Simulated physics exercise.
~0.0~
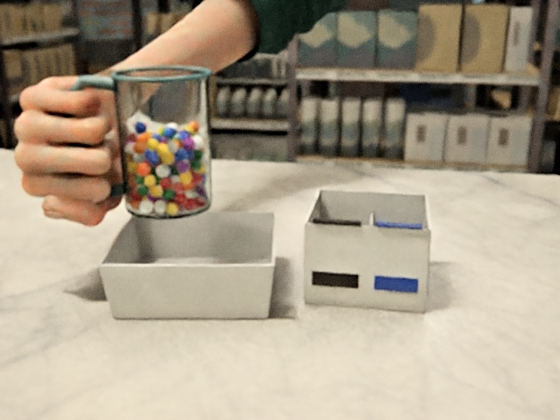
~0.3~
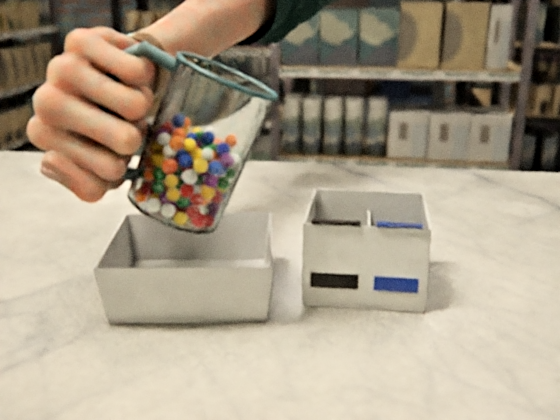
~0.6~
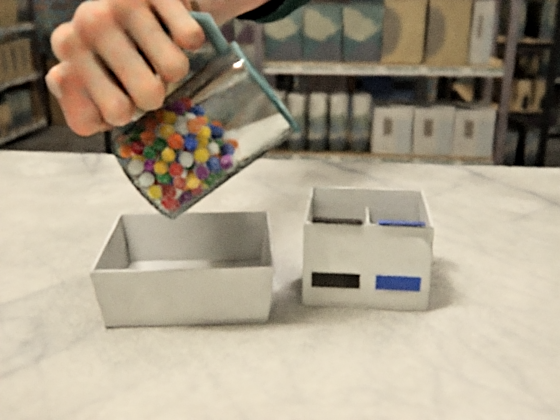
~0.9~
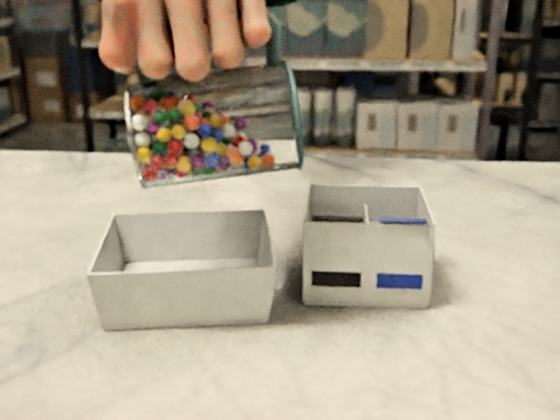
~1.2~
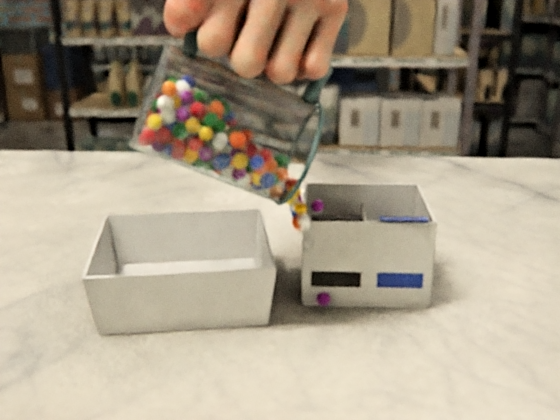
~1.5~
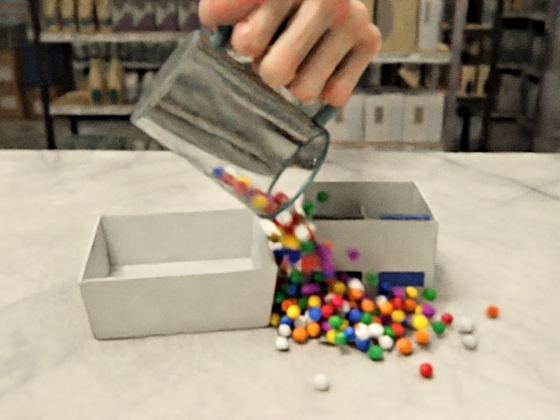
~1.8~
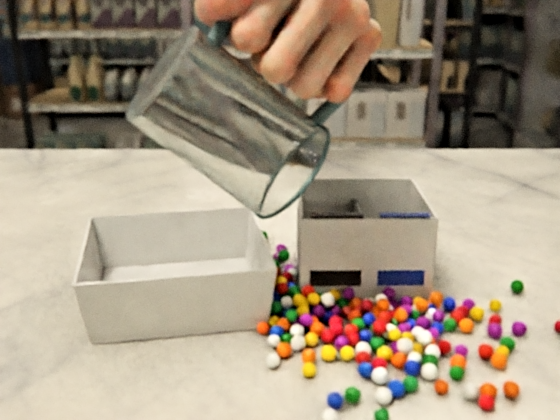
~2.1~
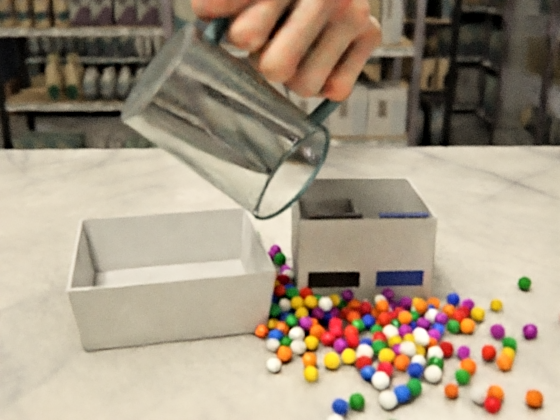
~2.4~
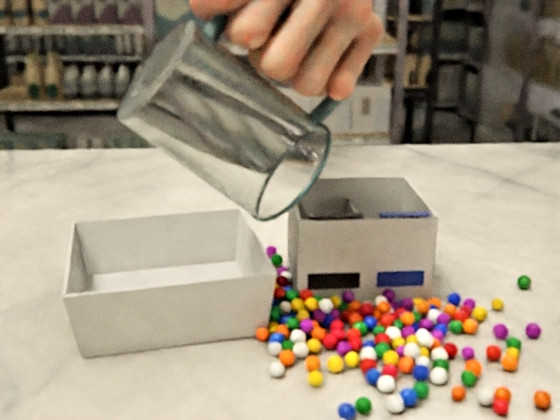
On a pale marbled table in front of blurred storage shelves, a hand holds a clear cup of multicoloured beads above an open white tin. To the right stands a smaller divided tin marked with a black patch and a blue patch. The hand tips the cup to the right, carrying it across until it lies sideways above the gap between the tins. Beads begin to slip over the rim, then pour down by the divided tin's near side and scatter. The cup stays tilted and empty, with nearly all the beads spread across the table and the white tin empty.
